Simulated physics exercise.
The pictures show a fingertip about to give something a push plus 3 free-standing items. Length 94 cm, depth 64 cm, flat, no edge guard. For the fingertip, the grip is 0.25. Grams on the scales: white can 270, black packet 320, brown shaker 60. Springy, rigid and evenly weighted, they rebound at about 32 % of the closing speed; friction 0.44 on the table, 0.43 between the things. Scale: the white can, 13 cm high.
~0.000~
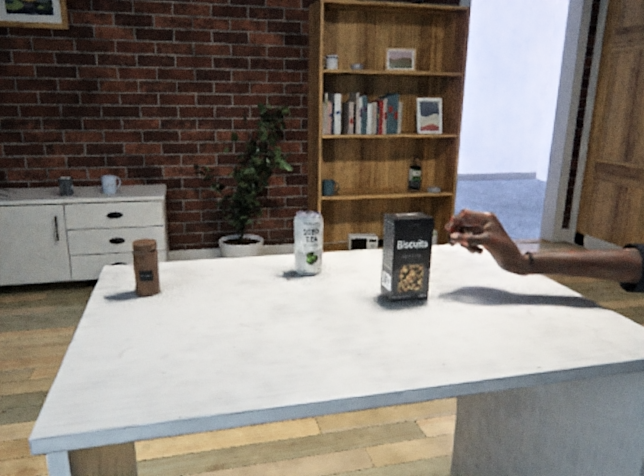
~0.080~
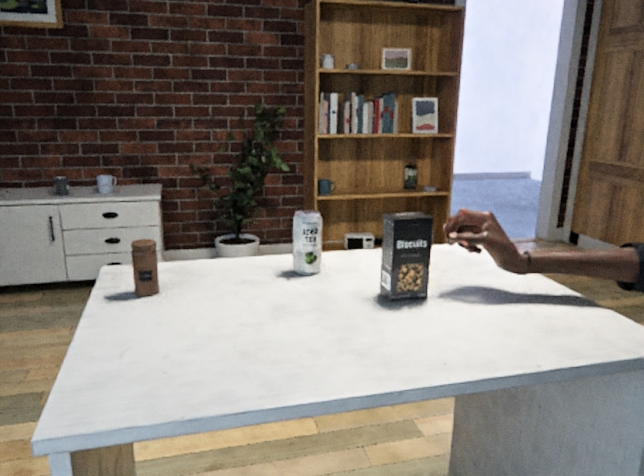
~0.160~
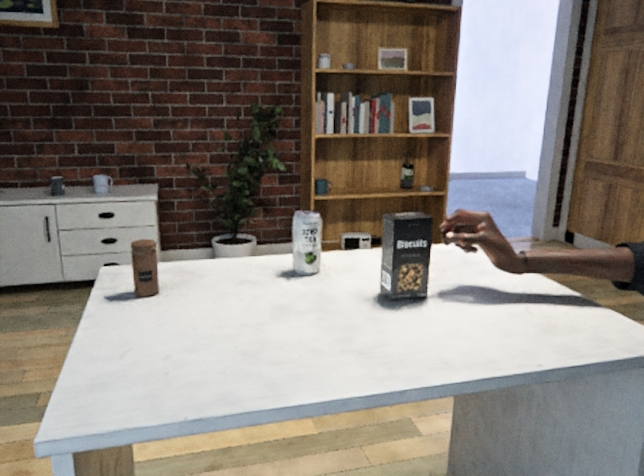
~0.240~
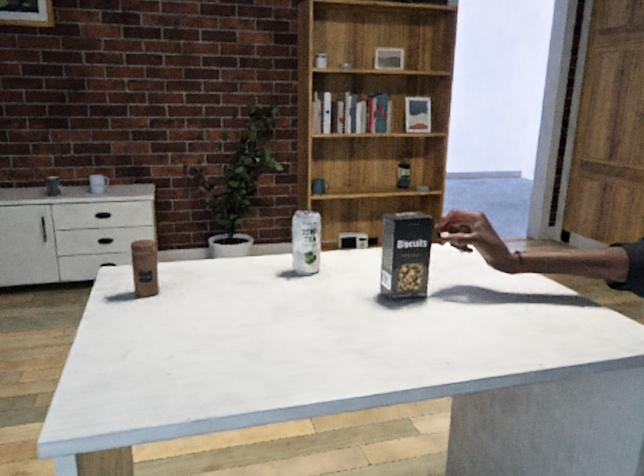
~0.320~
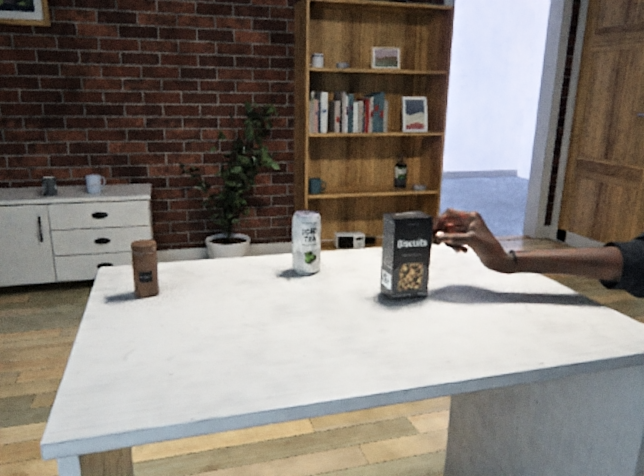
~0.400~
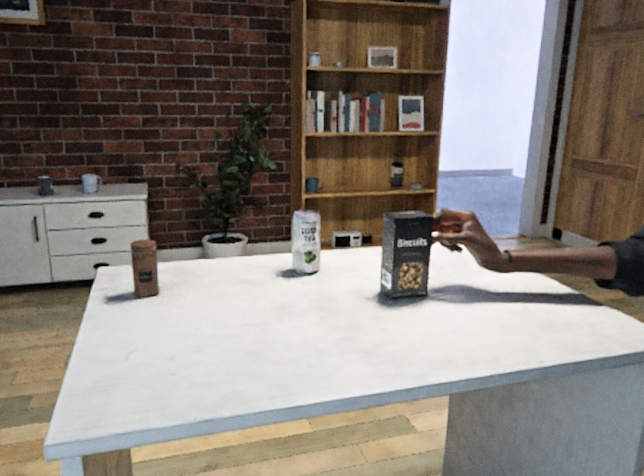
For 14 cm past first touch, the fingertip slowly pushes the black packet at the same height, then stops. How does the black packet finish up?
The black packet ends up knocked over.
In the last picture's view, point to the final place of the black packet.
(335, 280).
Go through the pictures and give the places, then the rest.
The first picture shows finger moved 0 cm; black packet (406, 256); white can (308, 243).
The second picture shows finger moved 0 cm; black packet (406, 256); white can (307, 243).
The third picture shows finger moved 1 cm; black packet (406, 256); white can (307, 243).
The fourth picture shows finger moved 2 cm; black packet (406, 256); white can (307, 243).
The fifth picture shows finger moved 3 cm; black packet (406, 255); white can (306, 243).
The sixth picture shows finger moved 4 cm; black packet (406, 254); white can (306, 242).
After 0.70 s, finger moved 8 cm; black packet leaning 17° near (394, 251).
After 1.00 s, finger moved 12 cm; black packet leaning 42° near (375, 254).
After 1.20 s, finger moved 14 cm; black packet on its side near (340, 278).
After 1.30 s, finger moved 16 cm; black packet on its side near (335, 281).
At rest (2.1 s), tipped over on the table, black packet; the other 2 in place, give or take 5 cm. Seen from the same camera at the end, black packet near (335, 280).
